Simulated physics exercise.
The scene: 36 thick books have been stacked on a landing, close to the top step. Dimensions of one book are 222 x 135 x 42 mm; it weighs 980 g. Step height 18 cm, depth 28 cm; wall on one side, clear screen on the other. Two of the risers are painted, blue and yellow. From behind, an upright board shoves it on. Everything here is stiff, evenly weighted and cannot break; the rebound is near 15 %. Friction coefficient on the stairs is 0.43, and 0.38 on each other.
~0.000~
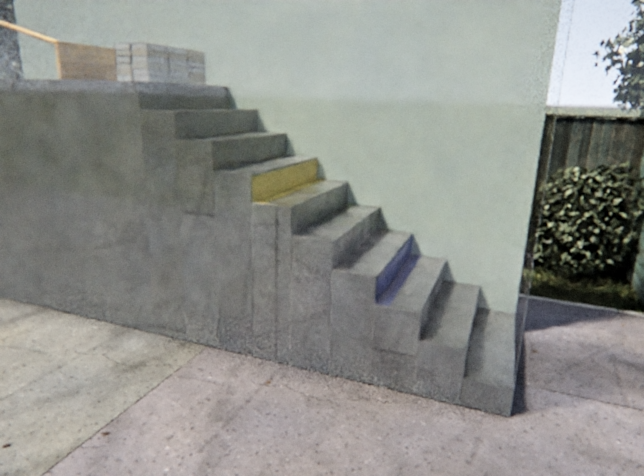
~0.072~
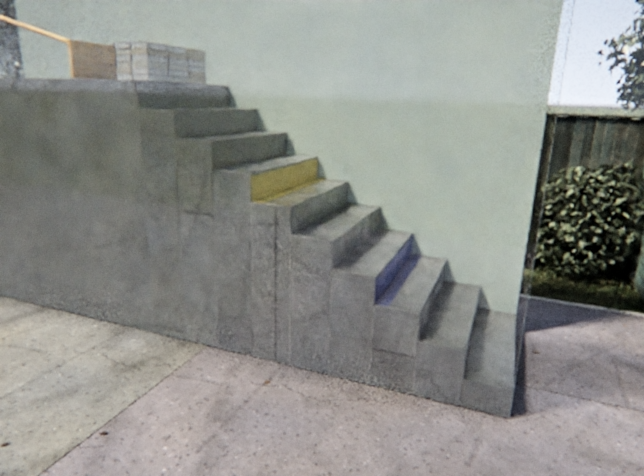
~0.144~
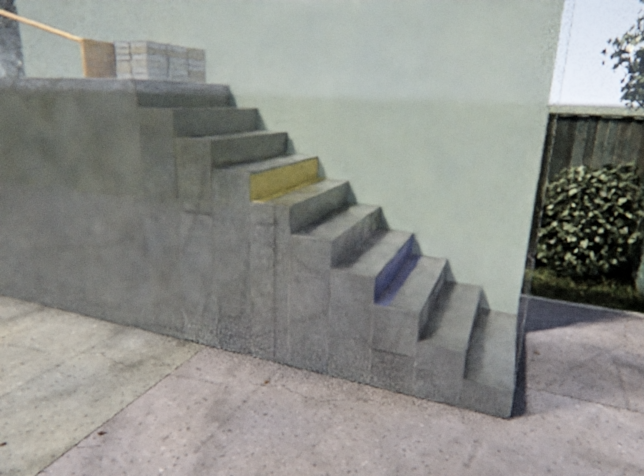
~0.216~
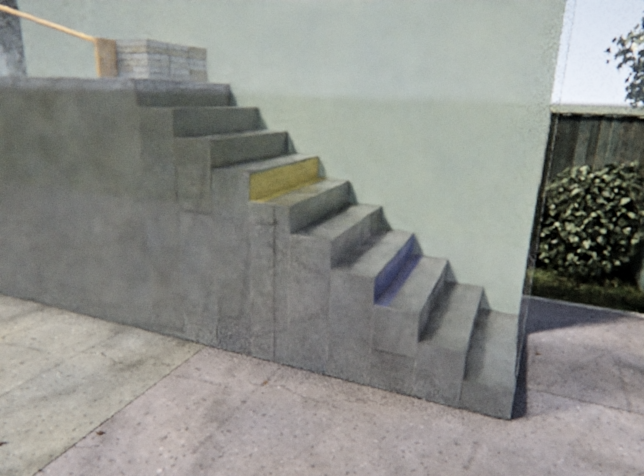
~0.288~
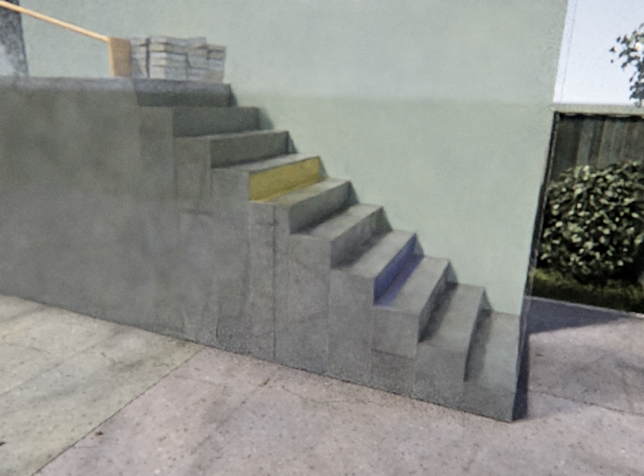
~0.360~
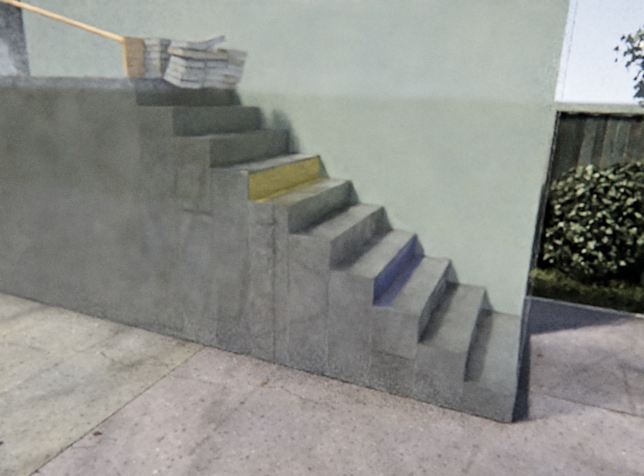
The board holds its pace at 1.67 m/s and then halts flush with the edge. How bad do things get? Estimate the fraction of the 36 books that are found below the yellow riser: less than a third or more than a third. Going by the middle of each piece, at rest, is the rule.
I would say over a third.
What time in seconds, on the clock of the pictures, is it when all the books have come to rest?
It all settles by about 3.5 s.
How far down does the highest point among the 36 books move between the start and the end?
About 48 cm.
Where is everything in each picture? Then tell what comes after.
In the first picture (places mark the middle of the side facing us; the camera moves round a little), board (56, 49) 70 cm from the edge; yellow riser, near end, (266, 200); blue riser, near end, (387, 299); nothing disturbed.
In the second picture, board (69, 48) 58 cm from the edge.
In the third picture, board (82, 46) 46 cm from the edge.
In the fourth picture, board (96, 46) 34 cm from the edge; 36 disturbed, none below the yellow riser.
In the fifth picture, board (110, 45) 22 cm from the edge; steepest lean 12°, the book at (197, 41); 36 disturbed, none below the yellow riser.
In the sixth picture, board (123, 44) 10 cm from the edge; yellow riser, near end, (264, 198); blue riser, near end, (386, 301); steepest lean 21°, the book at (229, 86); 36 disturbed, none below the yellow riser.
After 0.46 s, none of the 36 books below the yellow riser, 36 disturbed.
After 0.66 s, 8 of the 36 books below the yellow riser.
After 1.02 s, 22 of the 36 books below the yellow riser.
After 1.56 s, 23 of the 36 books below the yellow riser.
At rest (3.8 s), 23 of the 36 books below the yellow riser. That is 64 per cent.
